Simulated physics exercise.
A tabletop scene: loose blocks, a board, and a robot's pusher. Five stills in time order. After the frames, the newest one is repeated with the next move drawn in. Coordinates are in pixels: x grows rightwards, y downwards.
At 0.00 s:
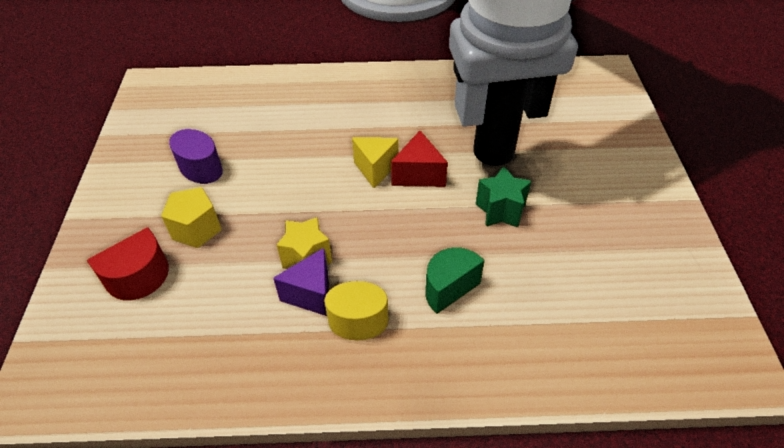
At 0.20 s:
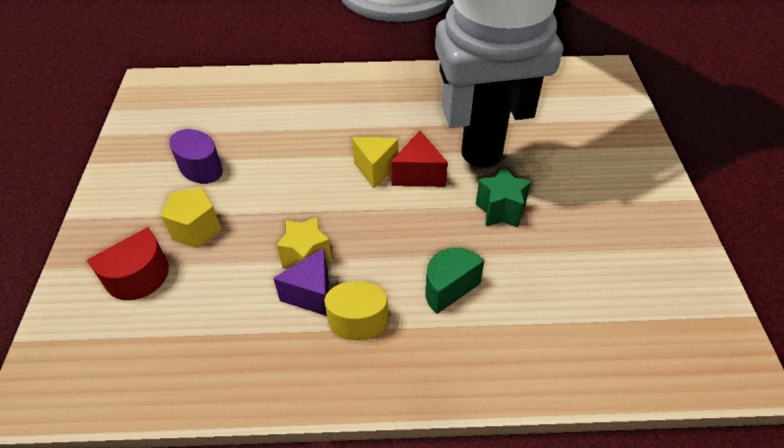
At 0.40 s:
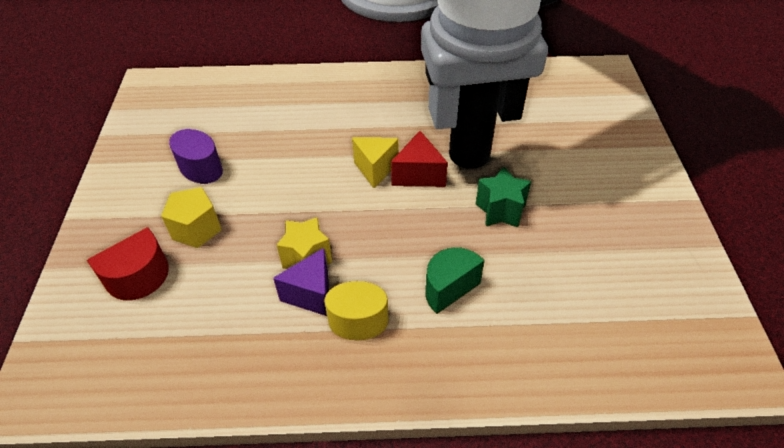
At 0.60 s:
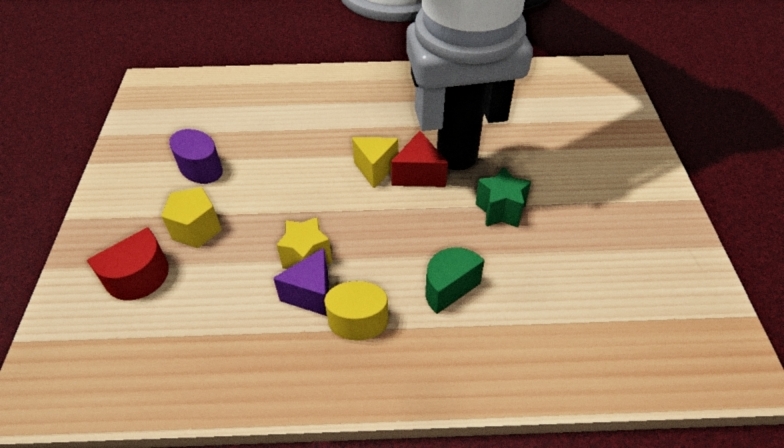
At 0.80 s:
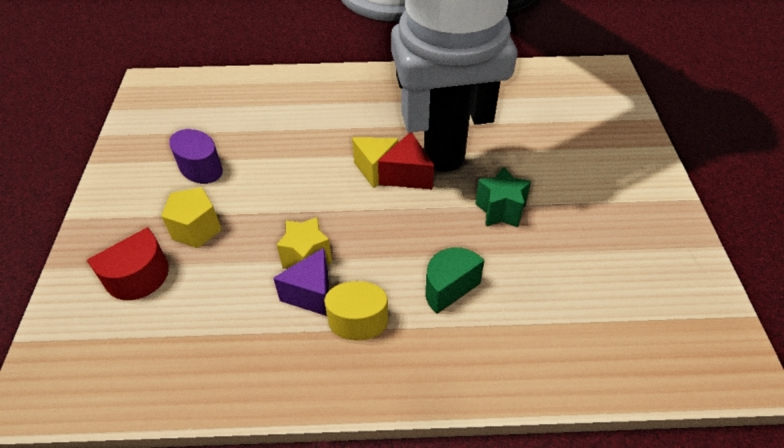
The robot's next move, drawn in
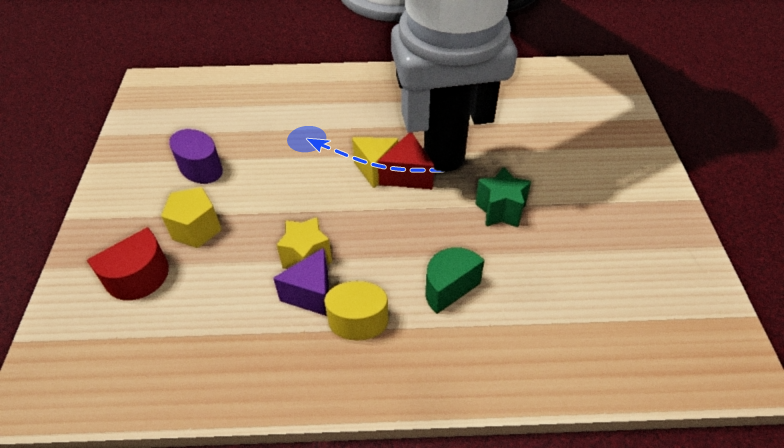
Robot pusher sliding left across a wooden board of colourful blocks, then nudging a red triangular block against a yellow one.
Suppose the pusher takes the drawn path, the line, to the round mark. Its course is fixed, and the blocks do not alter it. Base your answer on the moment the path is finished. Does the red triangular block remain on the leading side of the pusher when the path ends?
I'd say no.
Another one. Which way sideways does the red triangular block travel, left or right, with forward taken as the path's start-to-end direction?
With start-to-end as forward, it shifts left.
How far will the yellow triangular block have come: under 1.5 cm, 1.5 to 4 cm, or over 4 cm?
Result: Over 4 cm.
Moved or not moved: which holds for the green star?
The green star is left alone.
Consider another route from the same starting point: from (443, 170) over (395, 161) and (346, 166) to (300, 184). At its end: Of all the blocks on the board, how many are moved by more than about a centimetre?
It displaces two.
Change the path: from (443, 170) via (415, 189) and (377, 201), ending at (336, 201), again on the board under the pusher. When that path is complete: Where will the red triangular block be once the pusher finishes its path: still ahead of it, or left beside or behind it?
It stays on the pusher's front.
The drawn path runs from (443, 170) over (393, 168) and (347, 155) to (307, 139).
On the path given first. One third of the way, pusher (392, 156); yellow triangular block (343, 140); red triangular block (360, 159).
Two thirds of the way, pusher (346, 143); yellow triangular block (310, 136), turned 45° anticlockwise; red triangular block (341, 162), turned 30° anticlockwise.
At the end, pusher (305, 127); yellow triangular block (285, 135), turned 90° anticlockwise; red triangular block (341, 162), turned 30° anticlockwise; green star not moved.
